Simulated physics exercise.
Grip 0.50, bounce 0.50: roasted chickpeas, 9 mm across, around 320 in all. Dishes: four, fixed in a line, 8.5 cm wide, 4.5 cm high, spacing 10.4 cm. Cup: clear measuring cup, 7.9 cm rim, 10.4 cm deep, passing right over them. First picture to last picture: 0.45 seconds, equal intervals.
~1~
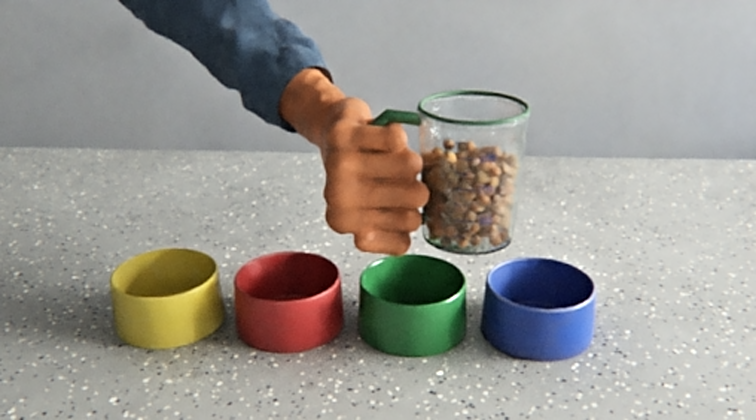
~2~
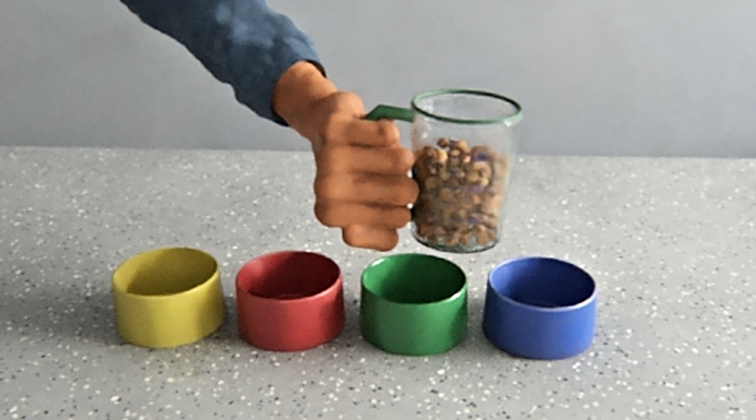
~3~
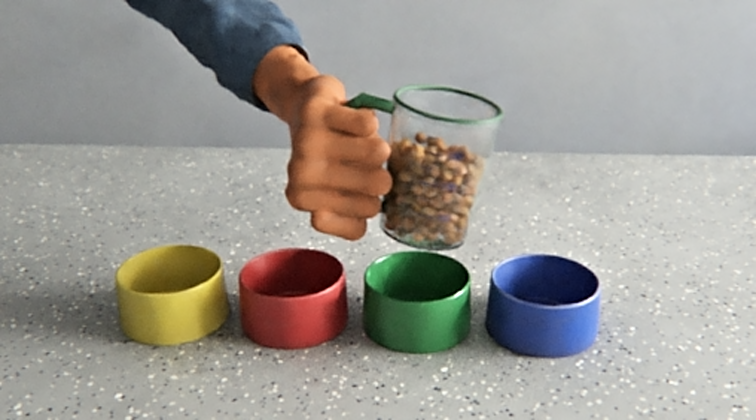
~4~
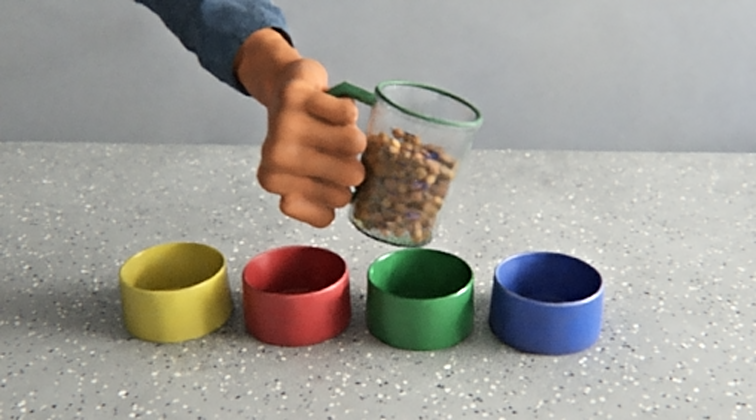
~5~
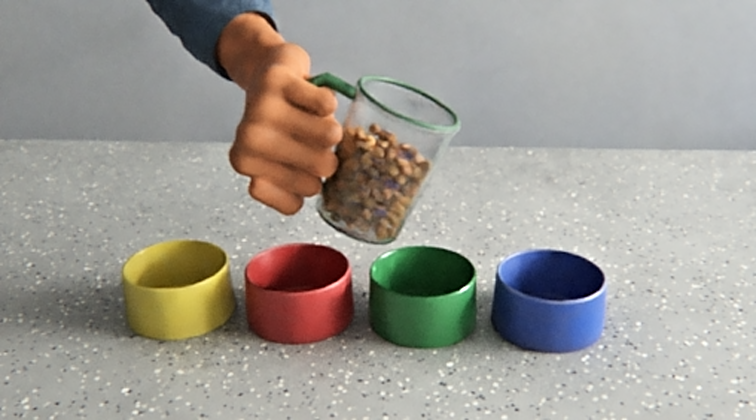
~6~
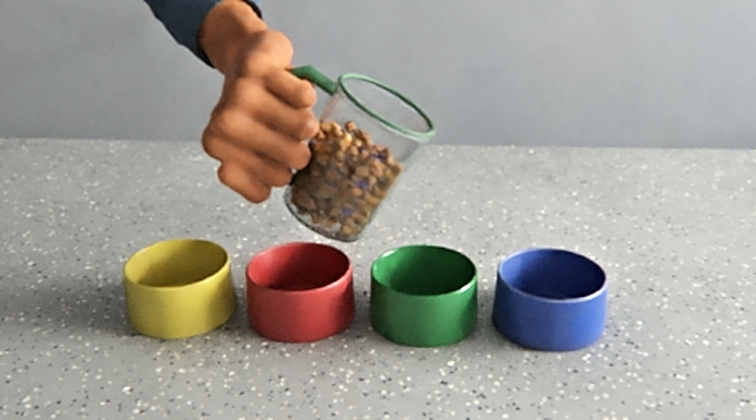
Hand moving a clear measuring cup of roasted chickpeas leftward above yellow, red, green and blue dishes, gradually tilting it rightward.
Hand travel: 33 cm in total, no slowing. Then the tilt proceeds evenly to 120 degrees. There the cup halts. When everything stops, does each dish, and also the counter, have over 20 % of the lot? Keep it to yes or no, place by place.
Place by place: Red no, blue no, green no, yellow yes, counter no.
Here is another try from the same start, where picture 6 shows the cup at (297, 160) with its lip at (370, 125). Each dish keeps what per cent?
Red: 0 / blue: 0 / green: 0 / yellow: 90.
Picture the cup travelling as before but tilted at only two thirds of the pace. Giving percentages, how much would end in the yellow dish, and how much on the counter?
Result - yellow dish: 90; counter: 10.
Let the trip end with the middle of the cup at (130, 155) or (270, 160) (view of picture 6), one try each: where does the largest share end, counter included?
Yellow, then counter.
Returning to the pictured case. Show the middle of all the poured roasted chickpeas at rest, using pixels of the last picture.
Close to pixel (174, 277).
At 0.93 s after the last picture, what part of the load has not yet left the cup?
Around 100 per cent of the load.
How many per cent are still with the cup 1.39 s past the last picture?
About 30 percent of the load.
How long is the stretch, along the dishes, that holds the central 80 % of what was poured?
Some 5 centimetres.
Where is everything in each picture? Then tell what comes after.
Cup at (470, 173), tilt 0 degrees, lip at (527, 108), moved 0.0 cm; middle of the pieces at (467, 191); blue dish at (540, 283); green dish at (413, 279); red dish at (288, 276); yellow dish at (165, 273), in the first frame.
Cup at (461, 171), tilt 3 degrees, lip at (520, 109), moved 0.8 cm; middle of the pieces at (457, 190), in the second frame.
Cup at (436, 169), tilt 9 degrees, lip at (501, 113), moved 3.0 cm; middle of the pieces at (430, 187), in the third frame.
Cup at (409, 165), tilt 16 degrees, lip at (480, 117), moved 5.2 cm; middle of the pieces at (402, 183), in the fourth frame.
Cup at (383, 163), tilt 23 degrees, lip at (457, 123), moved 7.5 cm; middle of the pieces at (373, 179), in the fifth frame.
Cup at (355, 161), tilt 30 degrees, lip at (433, 130), moved 9.8 cm; middle of the pieces at (343, 176); blue dish at (552, 273); green dish at (424, 270); red dish at (299, 266); yellow dish at (177, 263), in the sixth frame.
Then, 0.56 s after the last picture, tilt 73 degrees; cup holds 100 %.
Then, 0.93 s after the last picture, tilt 101 degrees; cup holds 100 %.
Then, 1.39 s after the last picture, tilt 120 degrees; cup holds 30 %, yellow 70 %.
In the end, red 0 %, blue 0 %, green 0 %, yellow 95 %, counter 5 %.
